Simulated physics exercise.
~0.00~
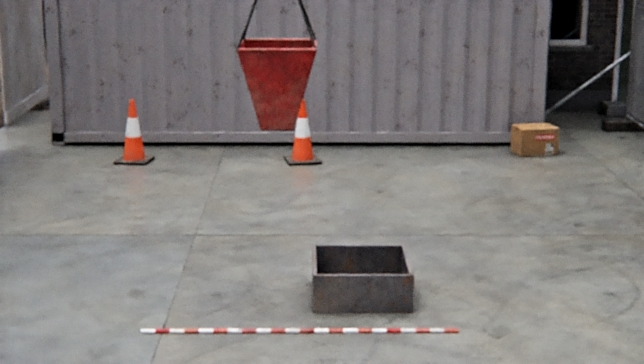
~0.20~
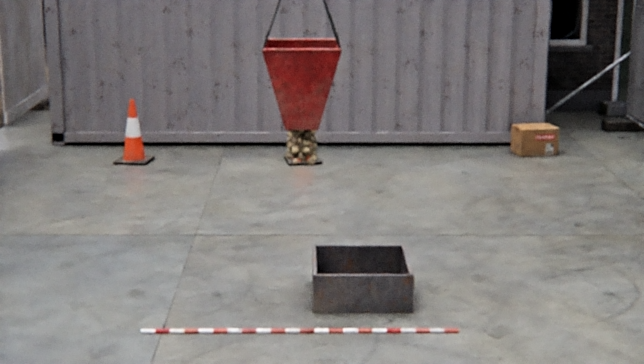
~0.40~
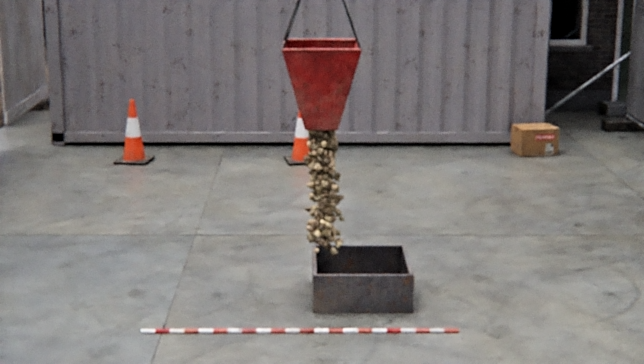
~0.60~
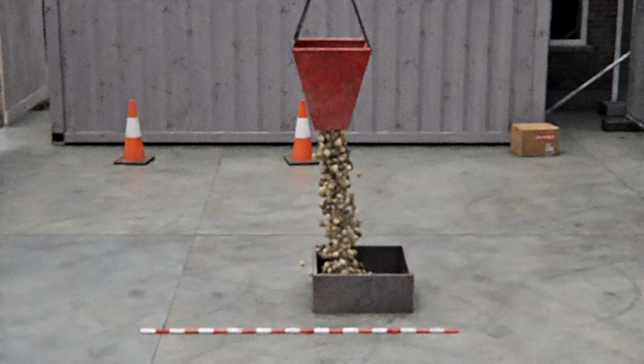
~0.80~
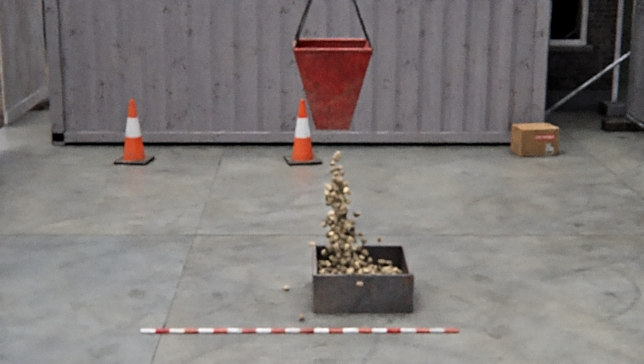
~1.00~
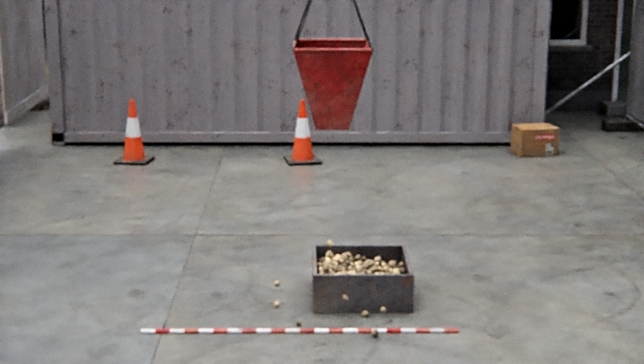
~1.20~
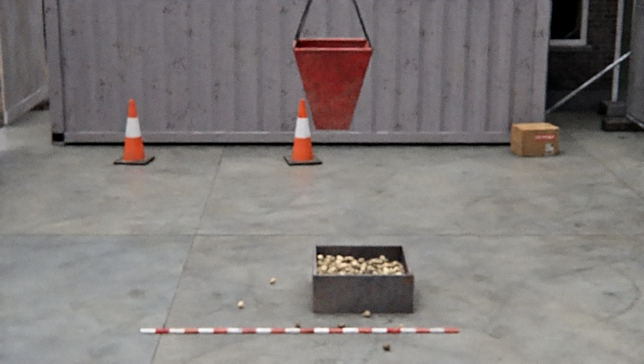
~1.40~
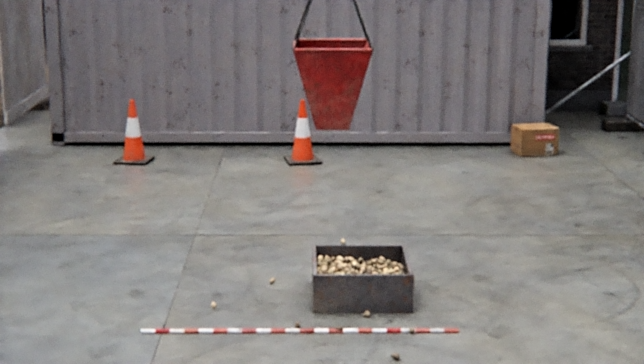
To begin with, a red skip hangs from slings in front of a grey container, with two orange cones behind and an open dark metal bin on the concrete floor near a red and white striped staff. The skip moves rightwards, and pale stones begin to spill from its bottom. They pour down in a thickening column and land in the bin as the skip slows above it. The skip empties and stays hanging while the last stones drop and a few scatter outside. Finally, nearly all the stones lie heaped in the bin, with a few strays around it.
